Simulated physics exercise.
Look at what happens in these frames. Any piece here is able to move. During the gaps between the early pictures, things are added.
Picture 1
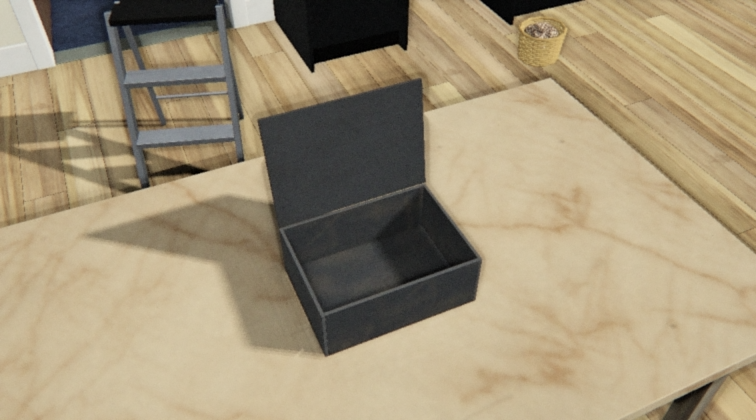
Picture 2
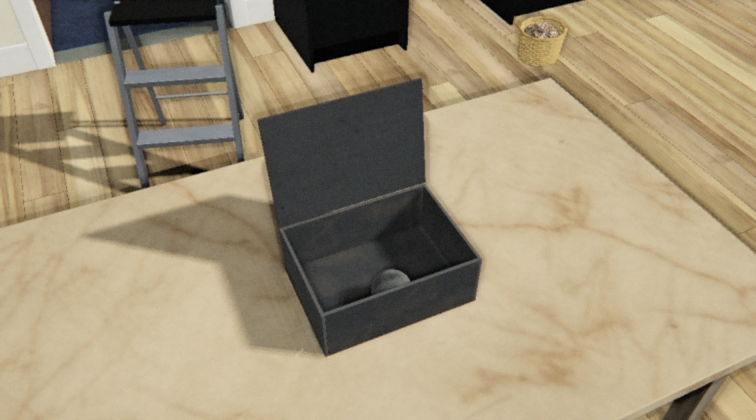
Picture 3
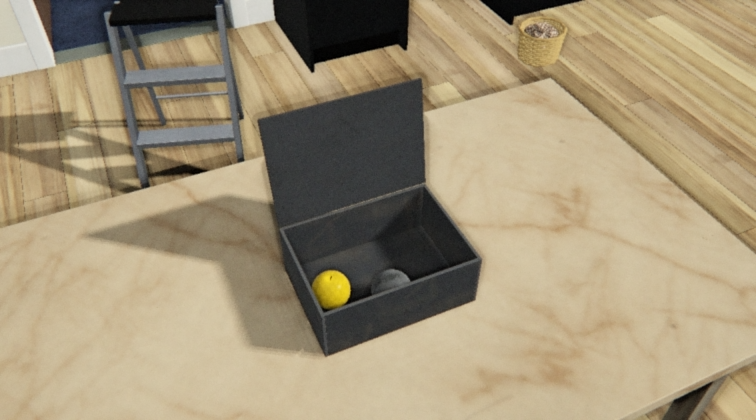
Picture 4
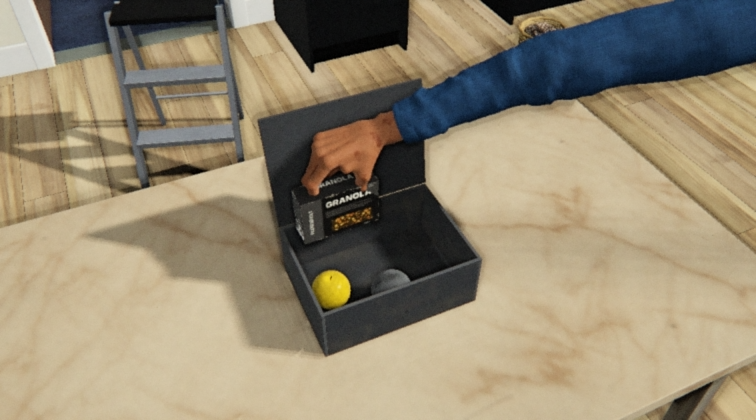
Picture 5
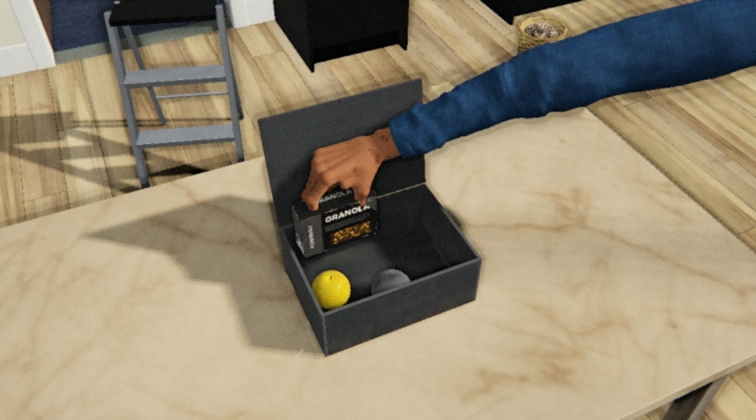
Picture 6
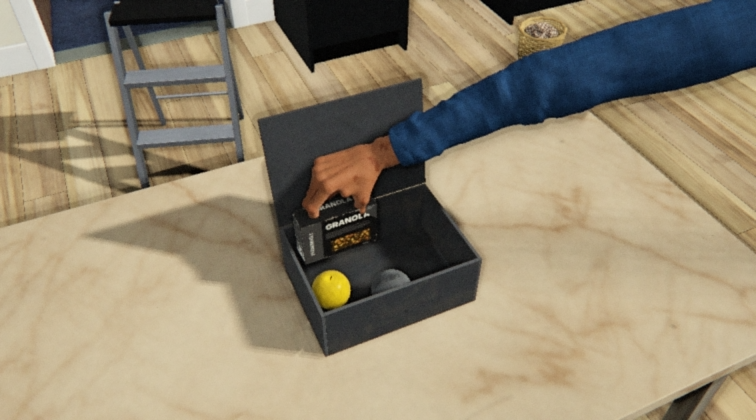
Hand in a blue sleeve lowering a black granola packet into an open dark box after a grey ball and yellow ball appear inside.
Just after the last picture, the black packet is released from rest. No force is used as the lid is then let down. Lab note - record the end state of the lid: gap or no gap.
End state: No gap.
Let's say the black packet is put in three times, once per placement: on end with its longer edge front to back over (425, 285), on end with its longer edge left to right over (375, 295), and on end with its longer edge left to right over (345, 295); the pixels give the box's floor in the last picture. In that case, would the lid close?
In the first case the lid stays propped open; in the second it comes down fully; in the third it comes down fully.
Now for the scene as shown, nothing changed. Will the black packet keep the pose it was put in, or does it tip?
Once everything settles, the black packet keeps its original angle.
Then, 1.20 s after the last picture, lid starting down; black packet slid a little near (338, 254).
Then, 1.90 s after the last picture, lid 38° above the rim; black packet slid a little near (338, 254).
At rest, lid shut; moved from the start, black packet; the other 2 in place. Seen from the same camera at the end, black packet near (338, 254).
